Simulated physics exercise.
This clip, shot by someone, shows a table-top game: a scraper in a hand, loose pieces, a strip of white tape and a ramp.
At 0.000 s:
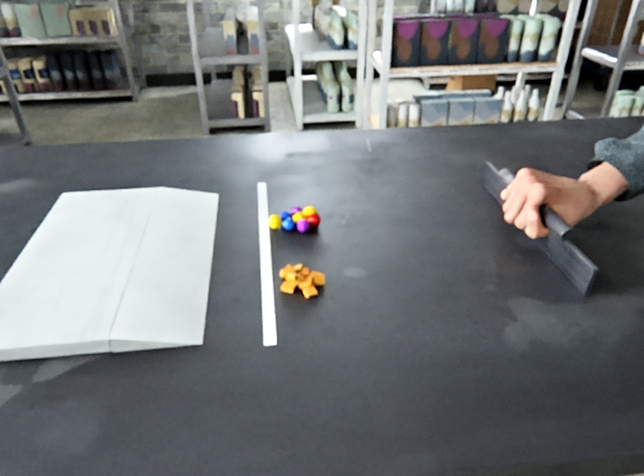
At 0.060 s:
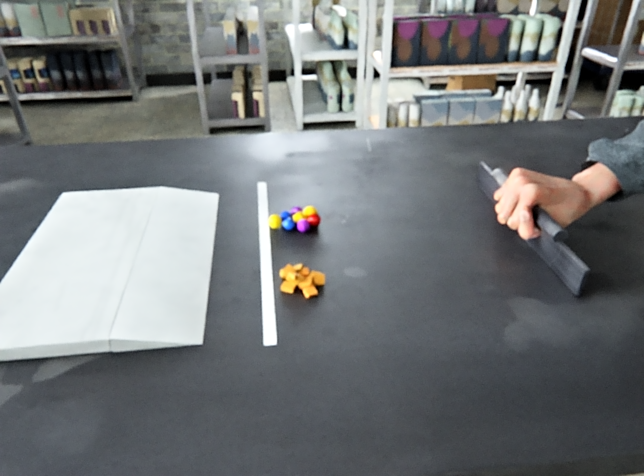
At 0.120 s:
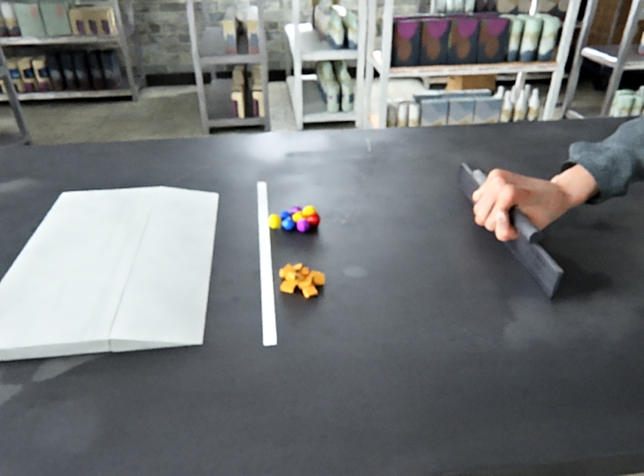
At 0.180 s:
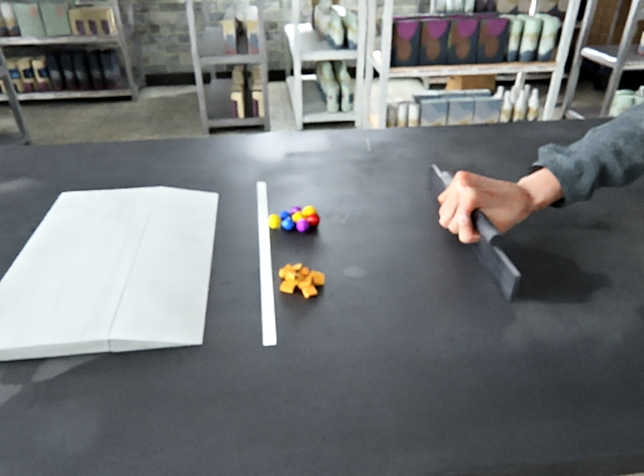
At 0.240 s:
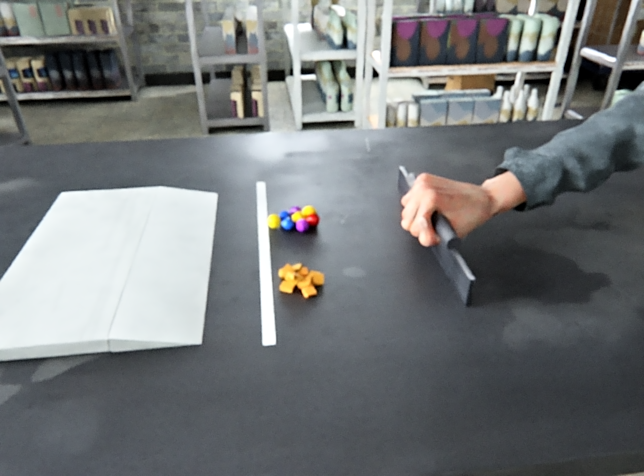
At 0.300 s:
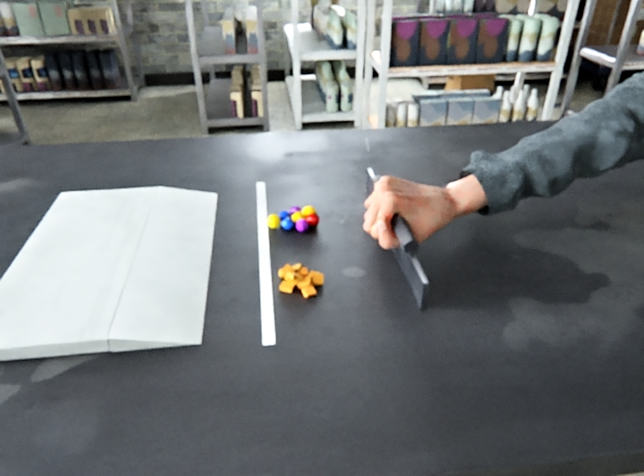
On a dark tabletop, a hand sliding a scraper leftward towards colourful marbles and small orange pieces beside white tape.
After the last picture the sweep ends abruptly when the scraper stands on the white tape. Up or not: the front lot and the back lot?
You'd find the front lot ending short of the top and the back lot getting some over the top.
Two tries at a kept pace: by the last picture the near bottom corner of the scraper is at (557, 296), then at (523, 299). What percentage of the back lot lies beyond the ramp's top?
First 0 per cent, second 0 per cent.
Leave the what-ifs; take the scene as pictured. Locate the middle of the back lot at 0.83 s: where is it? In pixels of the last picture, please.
I'd point at about (120, 215).
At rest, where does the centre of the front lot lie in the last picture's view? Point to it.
I'd put the centre roughly at (199, 285).
After 0.42 s, scraper still moving, near (313, 220); front lot the whole lot short of the ramp; back lot the whole lot short of the ramp.
After 0.55 s, scraper stopped at the white tape; front lot the whole lot short of the ramp; back lot near a quarter on the ramp, the bulk short of the ramp.
After 0.83 s, scraper stopped at the white tape; front lot near two thirds on the ramp, near a third short of the ramp; back lot the bulk past the top, a little on the ramp.
In the end (1.7 s), scraper stopped at the white tape; front lot none at all past the top, near two thirds on the ramp, near a third short of the ramp; back lot the whole lot past the top.
